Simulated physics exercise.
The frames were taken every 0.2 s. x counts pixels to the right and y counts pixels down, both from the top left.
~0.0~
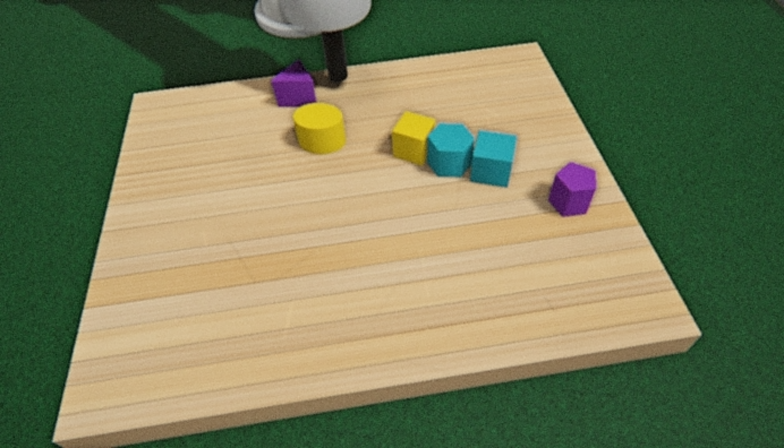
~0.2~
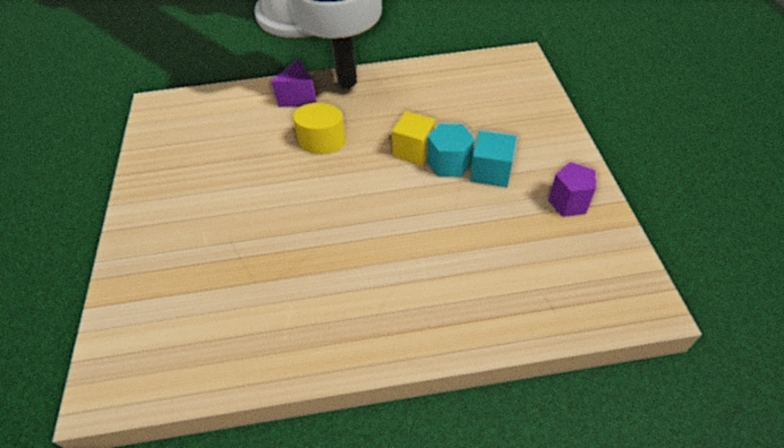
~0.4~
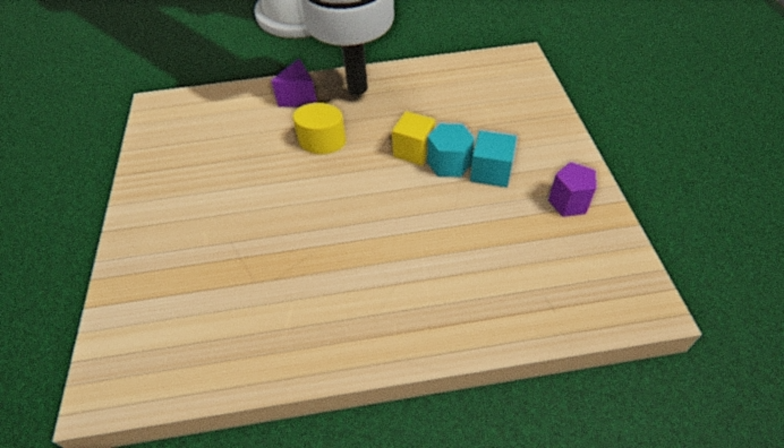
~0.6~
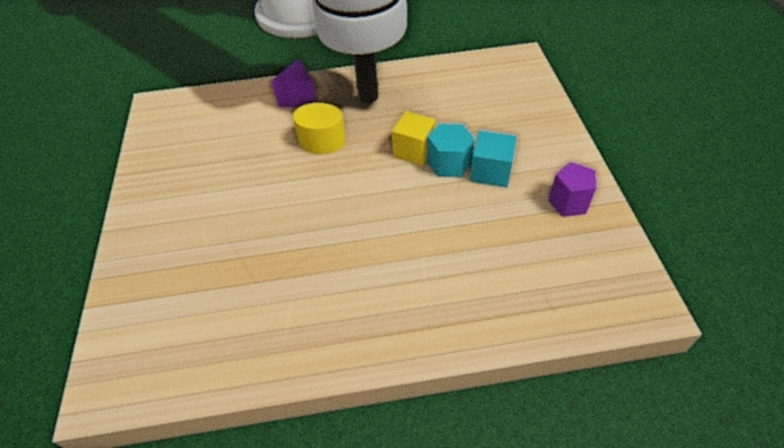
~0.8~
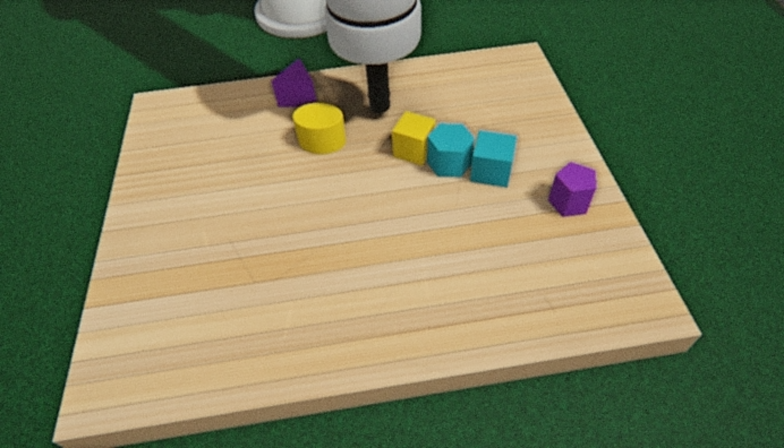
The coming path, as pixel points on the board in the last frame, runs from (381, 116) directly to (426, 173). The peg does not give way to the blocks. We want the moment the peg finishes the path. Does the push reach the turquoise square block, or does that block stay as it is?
Somewhere new.
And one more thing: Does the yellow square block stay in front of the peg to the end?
I believe so.
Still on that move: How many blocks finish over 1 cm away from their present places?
It looks like three or more blocks will be pushed more than about 1 cm.
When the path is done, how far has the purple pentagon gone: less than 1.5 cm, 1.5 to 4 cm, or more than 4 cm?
Less than 1.5 cm.
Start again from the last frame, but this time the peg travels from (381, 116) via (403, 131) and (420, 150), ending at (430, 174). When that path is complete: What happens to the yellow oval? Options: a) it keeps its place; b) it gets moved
Letter a.
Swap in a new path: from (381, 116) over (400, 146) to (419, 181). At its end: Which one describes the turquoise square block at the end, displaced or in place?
Displaced, by a centimetre or more.
The first path, step by step. One third of the way, peg at (394, 126); nothing pushed yet.
Two thirds of the way, peg at (409, 145); yellow square block at (433, 139); turquoise hexagonal block at (472, 145), turned 15° anticlockwise; turquoise square block at (514, 150).
At the end, peg at (426, 165); yellow oval still; yellow square block at (456, 157), turned 20° anticlockwise; turquoise hexagonal block at (496, 156), turned 30° anticlockwise; turquoise square block at (539, 154); purple pentagon still.
